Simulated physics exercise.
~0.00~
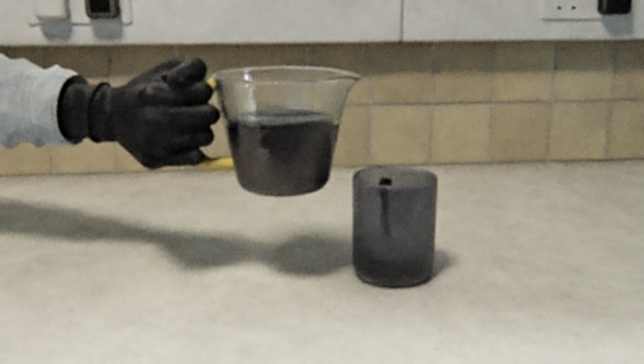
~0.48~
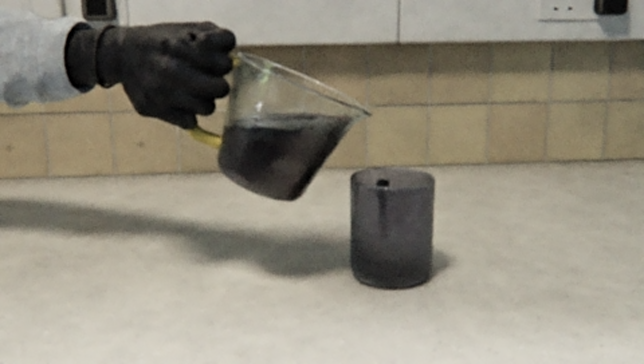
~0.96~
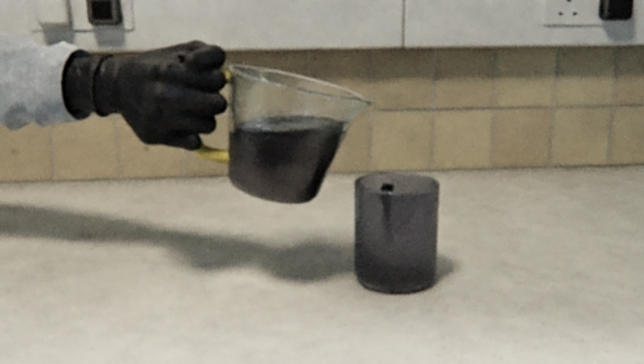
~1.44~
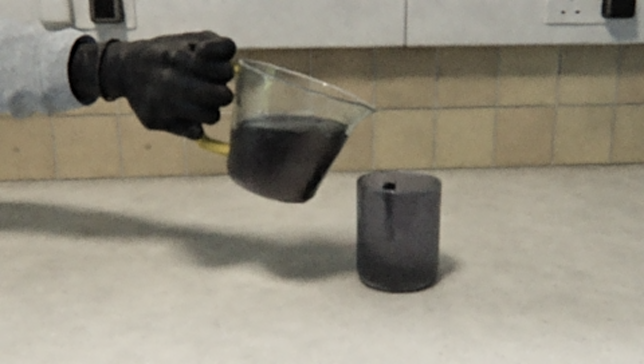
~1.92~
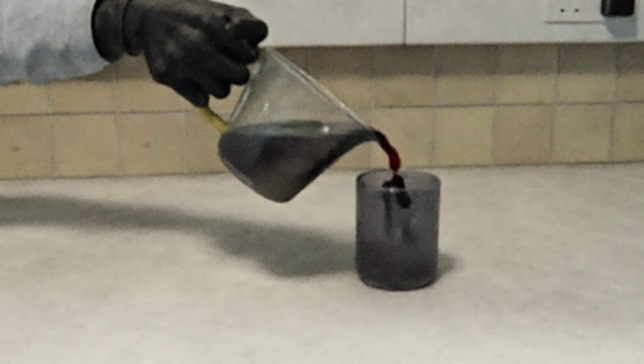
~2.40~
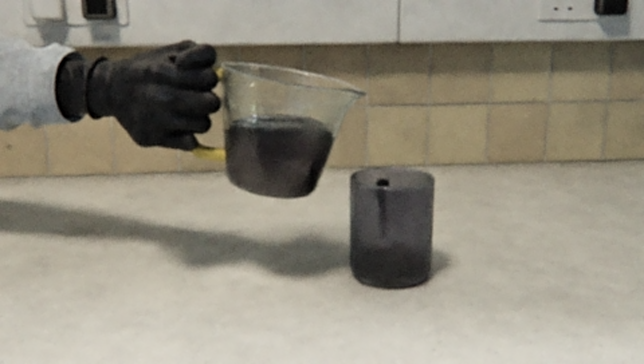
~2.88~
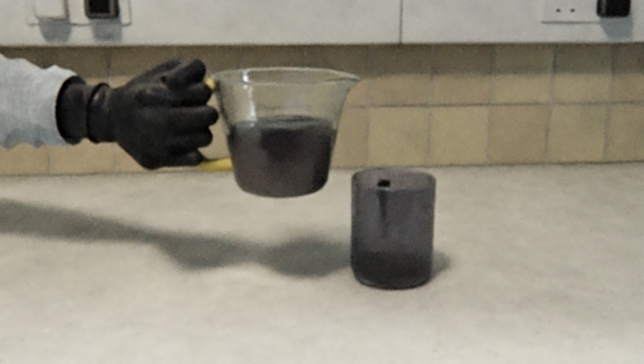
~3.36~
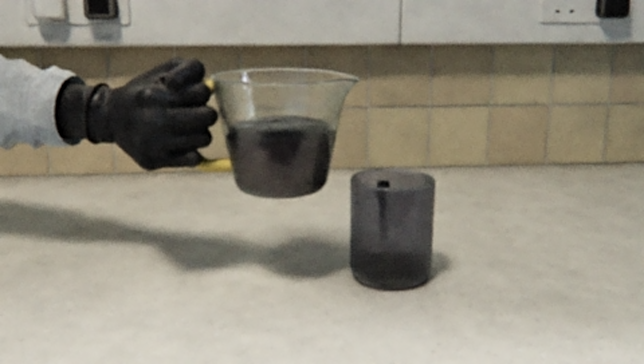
To begin with, a black-gloved hand holds a clear, flared jug of dark wine nearly level, above and to the left of a greyish mug on a pale work surface. The hand tips the jug to the right, but no stream shows, and it then eases back toward level. It tilts the jug forward again, more steeply, and a dark red stream runs from the lip into the mug. The hand then turns the jug back and the stream stops. Finally, the jug is held level and still, with plenty of wine left, above a mug holding a shallow dark layer, and no spill is visible.
